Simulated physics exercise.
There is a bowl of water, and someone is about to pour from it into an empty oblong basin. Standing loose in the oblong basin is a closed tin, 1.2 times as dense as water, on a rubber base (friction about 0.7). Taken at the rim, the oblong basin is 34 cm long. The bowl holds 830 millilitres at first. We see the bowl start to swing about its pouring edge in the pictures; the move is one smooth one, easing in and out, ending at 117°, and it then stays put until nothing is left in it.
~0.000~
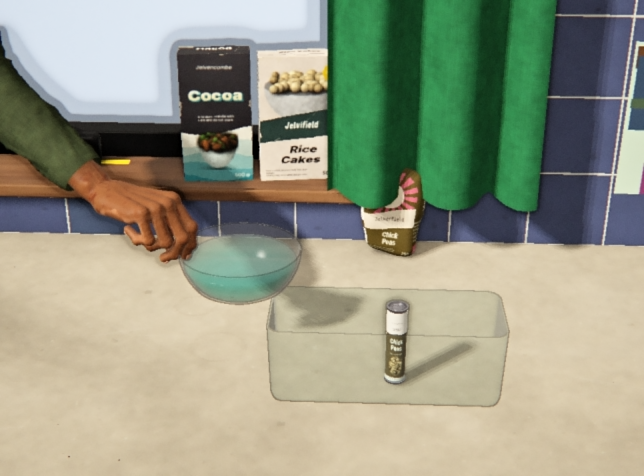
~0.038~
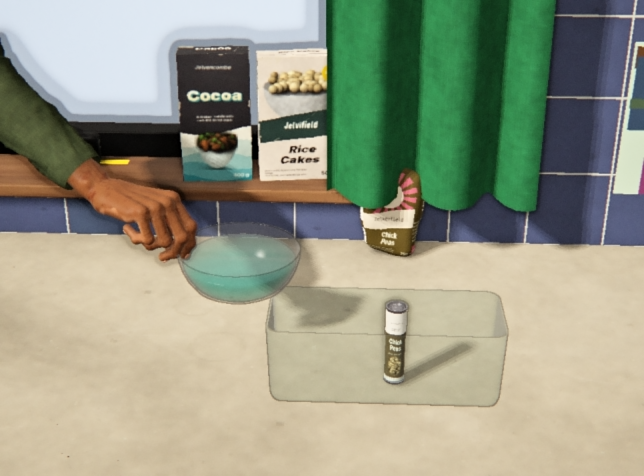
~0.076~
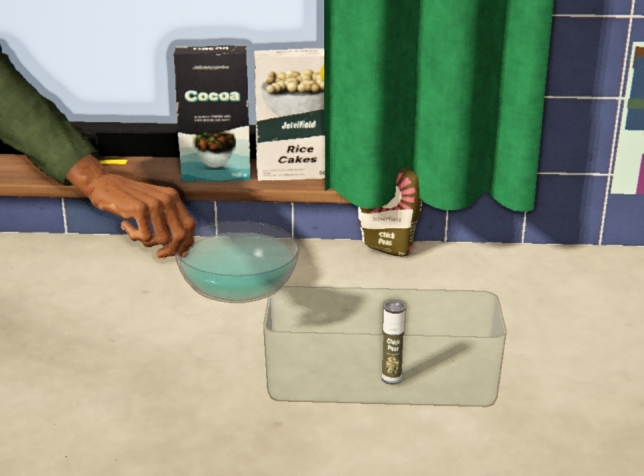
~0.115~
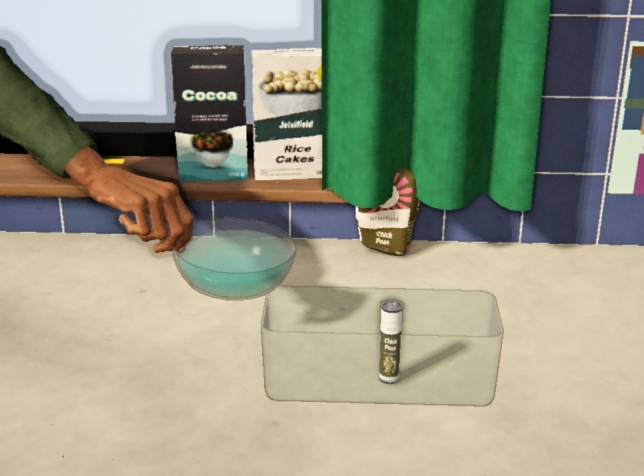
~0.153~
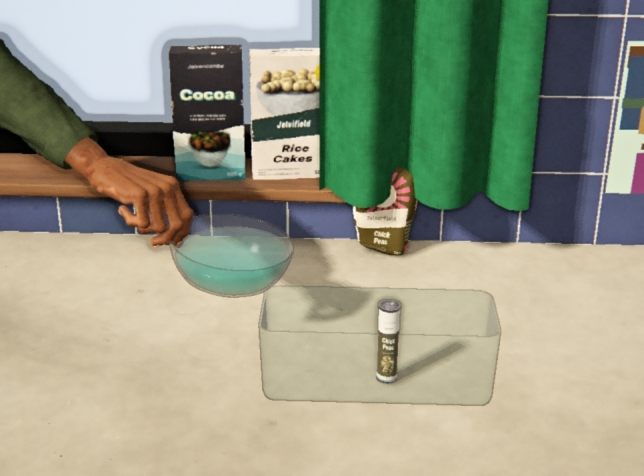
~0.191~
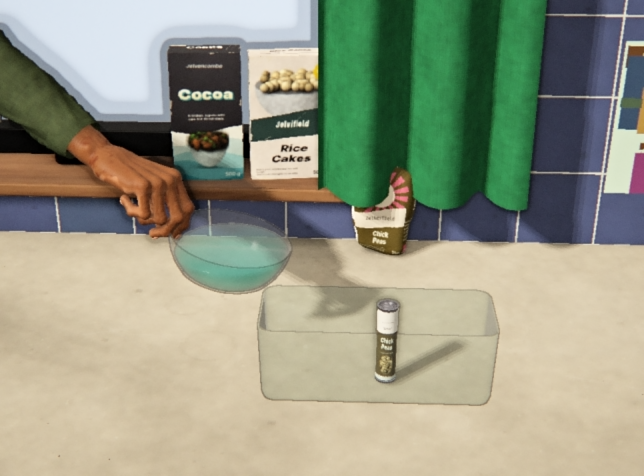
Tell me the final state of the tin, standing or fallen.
The tin ends fallen.
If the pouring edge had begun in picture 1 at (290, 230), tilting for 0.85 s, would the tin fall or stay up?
Then it tips over.
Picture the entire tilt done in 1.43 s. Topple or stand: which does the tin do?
Result: Tin still standing.
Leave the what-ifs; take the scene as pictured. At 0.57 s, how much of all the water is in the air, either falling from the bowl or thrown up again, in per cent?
Roughly 50 percent.
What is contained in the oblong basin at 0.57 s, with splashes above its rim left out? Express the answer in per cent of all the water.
About 14%.
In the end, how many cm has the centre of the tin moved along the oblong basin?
The tin's middle ends up about 8.0 cm along the basin.
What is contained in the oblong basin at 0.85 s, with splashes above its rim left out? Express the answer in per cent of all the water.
Near 92 in a hundred.
Then, 0.57 s in, the tilt is 76° and 36 per cent is still to pour; the tin stands where it began.
Then, 0.85 s in, the tilt is 113° and 0 per cent is still to pour; the tin leans 15°.
Then, 1.14 s in, the tilt is 117° and 0 per cent is still to pour; the tin lies on its side.
Then, 1.46 s in, the tilt is 117° and 0 per cent is still to pour; the tin lies on its side.
Finally, the tin lies on its side.
